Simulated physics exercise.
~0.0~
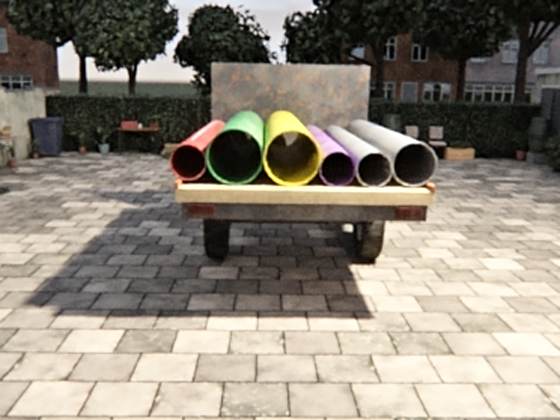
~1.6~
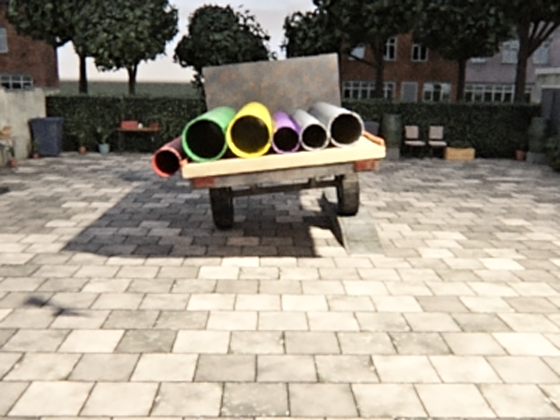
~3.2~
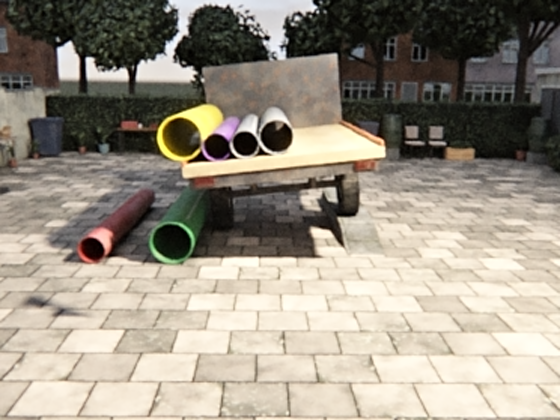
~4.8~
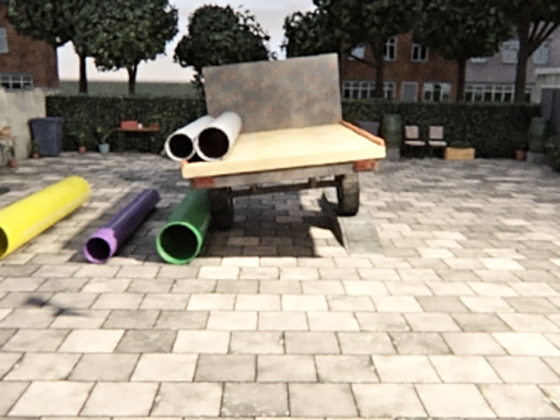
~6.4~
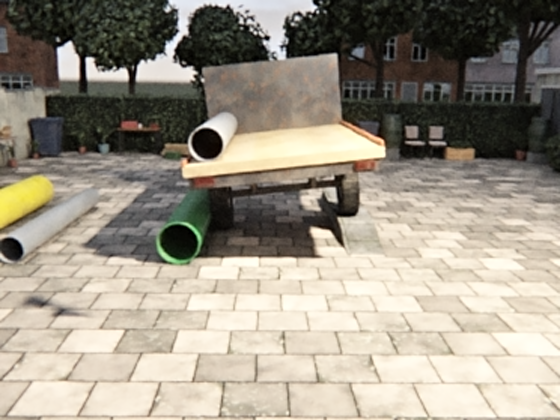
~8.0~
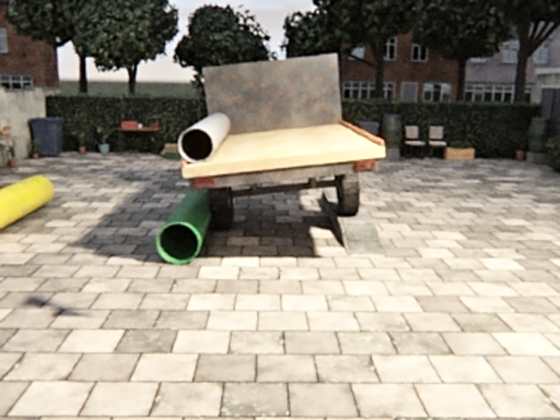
In the video, a flat trailer carrying a row of coloured and grey pipes tilts down to the left on a paved yard, and the red, green, yellow, purple and a grey pipe roll off that side, leaving one grey pipe at the deck's left edge.
